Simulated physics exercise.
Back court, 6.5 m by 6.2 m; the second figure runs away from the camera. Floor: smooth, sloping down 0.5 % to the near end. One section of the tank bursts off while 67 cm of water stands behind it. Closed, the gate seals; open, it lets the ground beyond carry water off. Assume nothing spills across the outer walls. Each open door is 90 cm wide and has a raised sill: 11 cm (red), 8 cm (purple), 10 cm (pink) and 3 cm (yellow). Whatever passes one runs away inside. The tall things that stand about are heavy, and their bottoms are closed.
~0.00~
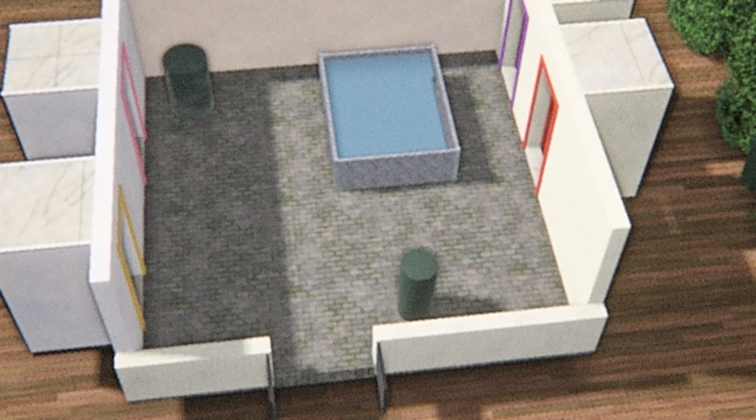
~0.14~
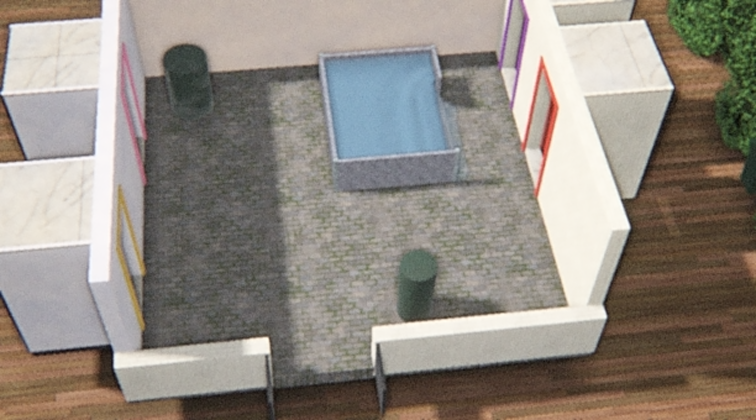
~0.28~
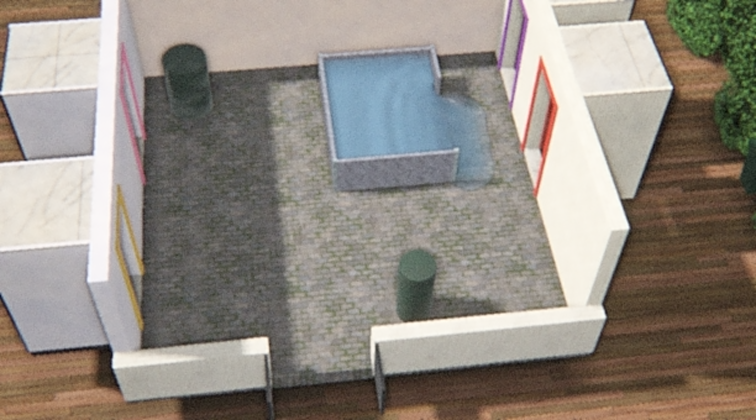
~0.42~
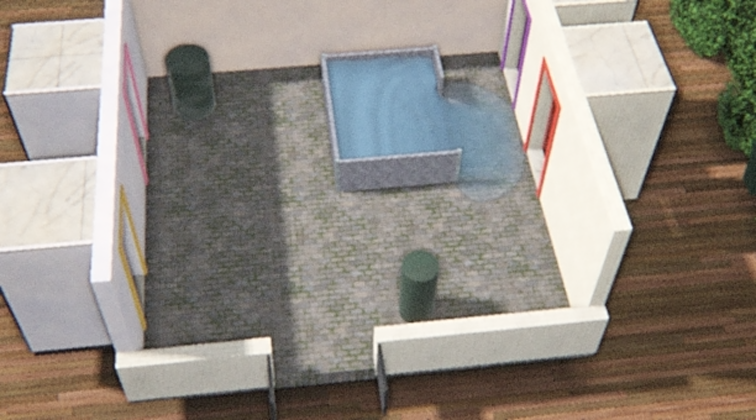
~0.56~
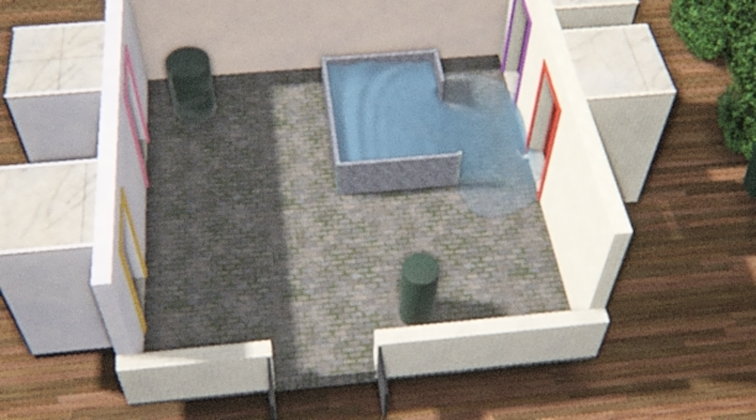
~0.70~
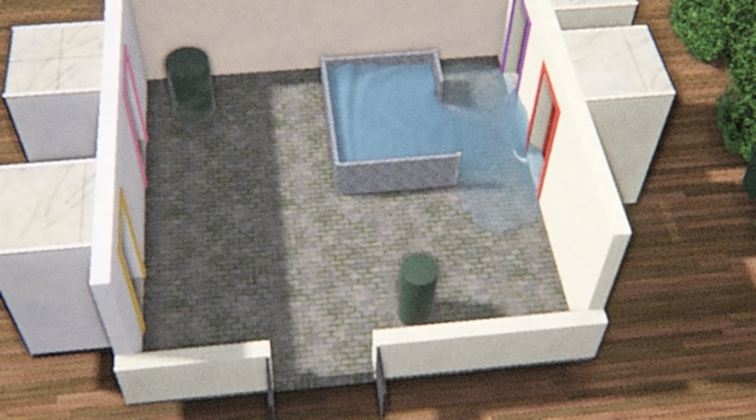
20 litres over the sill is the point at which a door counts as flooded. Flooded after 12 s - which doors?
Outcome: The red door overtops the limit, the purple door overtops the limit, the pink door remains shy of the limit, the yellow door overtops the limit.
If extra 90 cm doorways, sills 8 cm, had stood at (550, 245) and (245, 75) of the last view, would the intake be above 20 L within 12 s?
Door 1: Limit broken; door 2: Limit not reached.
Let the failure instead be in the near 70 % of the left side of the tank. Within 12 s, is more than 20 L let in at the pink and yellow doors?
Outcome at pink: Exceeded; outcome at yellow: Exceeded.
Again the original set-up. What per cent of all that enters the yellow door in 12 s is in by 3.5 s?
Share by then: ~ 0 %.
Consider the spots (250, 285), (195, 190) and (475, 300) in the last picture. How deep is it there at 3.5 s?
Depths in turn: Roughly 0, 0 and 6 centimetres.
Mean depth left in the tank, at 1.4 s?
The mean depth is around 40 cm.
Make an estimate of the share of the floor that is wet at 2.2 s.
Around 25 per cent.
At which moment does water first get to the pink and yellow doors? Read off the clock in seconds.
Times: Pink 5.0 seconds, yellow 5.0 seconds.
After 1.4 s water covers 15 % of the floor and is deepest (50 cm) near (510, 143); red door 38 cm at the sill, 113 L in, purple door 23 cm at the sill, 41 L in, pink door not reached, yellow door not reached.
After 2.2 s water covers 25 % of the floor and is deepest (38 cm) near (510, 143); red door 34 cm at the sill, 267 L in, purple door 19 cm at the sill, 96 L in, pink door not reached, yellow door not reached.
After 3.5 s water covers 40 % of the floor and is deepest (28 cm) near (574, 337); red door 22 cm at the sill, 386 L in, purple door 16 cm at the sill, 140 L in, pink door not reached, yellow door not reached.
After 7.0 s water covers 90 % of the floor and is deepest (17 cm) near (571, 327); red door 11 cm at the sill, 438 L in, purple door 10 cm at the sill, 200 L in, pink door 4 cm at the sill, 0 L in, yellow door 7 cm at the sill, 18 L in.
After 12.0 s water covers 100 % of the floor and is deepest (10 cm) near (143, 379); red door 7 cm at the sill, 439 L in, purple door 5 cm at the sill, 202 L in, pink door 6 cm at the sill, 0 L in, yellow door 9 cm at the sill, 77 L in.
